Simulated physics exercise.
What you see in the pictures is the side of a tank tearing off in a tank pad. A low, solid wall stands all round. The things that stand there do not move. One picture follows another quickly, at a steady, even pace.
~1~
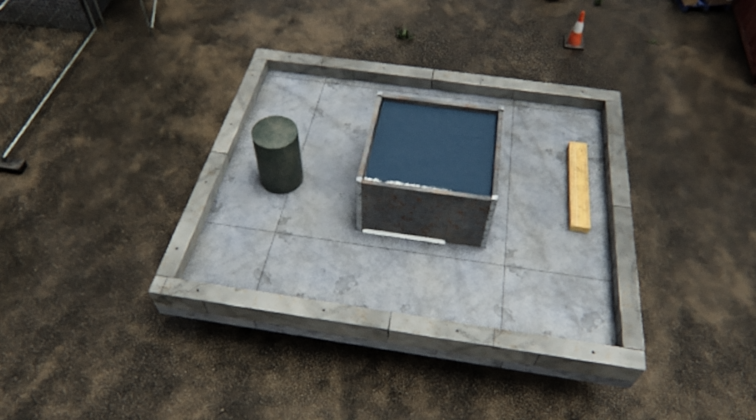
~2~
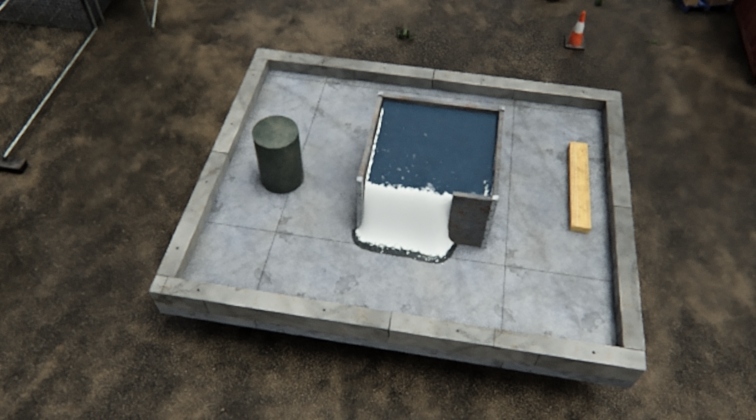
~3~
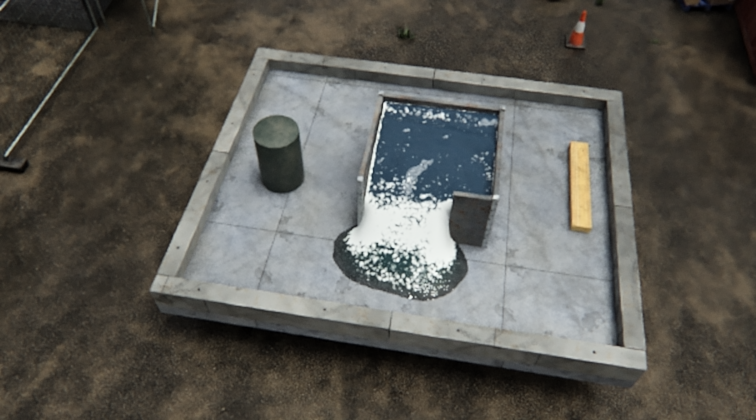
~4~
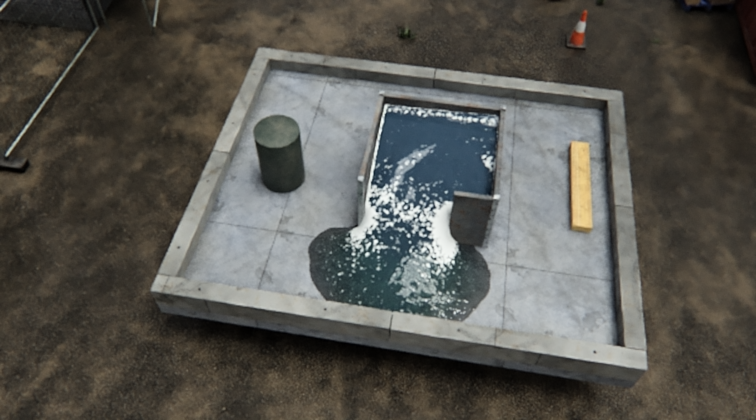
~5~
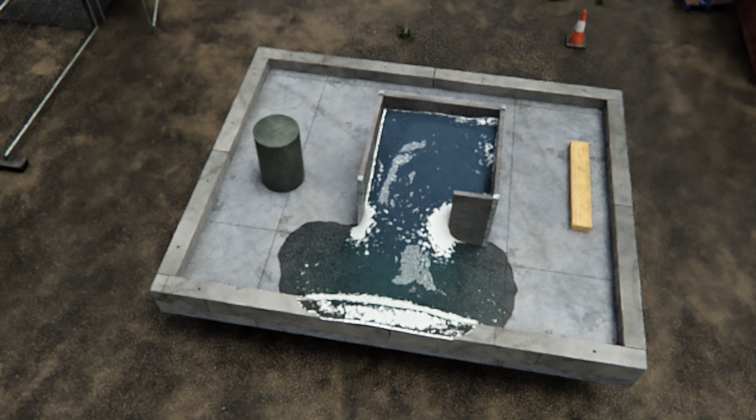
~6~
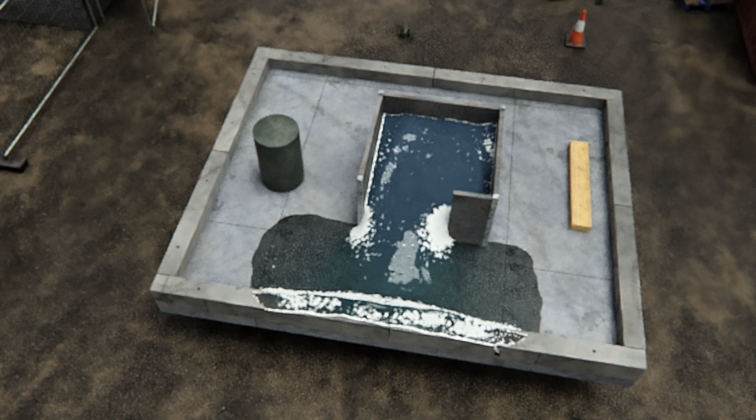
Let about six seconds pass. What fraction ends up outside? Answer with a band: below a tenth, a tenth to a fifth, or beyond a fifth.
Beyond a fifth.
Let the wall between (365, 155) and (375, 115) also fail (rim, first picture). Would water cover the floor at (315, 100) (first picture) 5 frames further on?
Well, by then that point would be drenched.
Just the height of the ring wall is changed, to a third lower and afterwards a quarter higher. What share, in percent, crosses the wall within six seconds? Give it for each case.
44 % and 16 %.
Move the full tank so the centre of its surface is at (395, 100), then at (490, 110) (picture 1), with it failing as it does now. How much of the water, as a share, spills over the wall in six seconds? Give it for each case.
I'd say some 16 per cent for the first and some 16 per cent for the second.
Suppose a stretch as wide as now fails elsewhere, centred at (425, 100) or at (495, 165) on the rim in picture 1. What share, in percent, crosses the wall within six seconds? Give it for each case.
That's 26 in a hundred for the first try and 24 in a hundred for the second.
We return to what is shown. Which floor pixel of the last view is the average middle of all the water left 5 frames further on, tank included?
I'd point to (408, 233).
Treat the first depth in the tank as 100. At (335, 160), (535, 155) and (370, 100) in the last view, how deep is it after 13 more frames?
Depths of roughly 0, 0 and 0 per cent.
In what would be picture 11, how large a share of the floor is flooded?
Roughly 30 %.
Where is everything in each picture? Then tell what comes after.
The first frame shows still water in the water tank at (433, 148).
In the second frame, water pours out at (405, 219) and has run to (357, 231).
In the third frame, water pours out at (405, 220) and has run to (437, 291).
In the fourth frame, the front is at a hidden place, out from the gap at (406, 221).
In the fifth frame, the front is at a hidden place, out from the gap at (406, 221).
In the sixth frame, water pours out at (405, 221) and has run to a hidden place.
A moment on, water covers 25 % of the floor; the low wall has let 7 % over.
Next, water covers 30 % of the floor; the low wall has let 12 % over.
Then, water covers 45 % of the floor; the low wall has let 26 % over.
Later, water covers 65 % of the floor; the low wall has let 28 % over.
In the end, water covers 80 % of the floor; the low wall has let 28 % over.
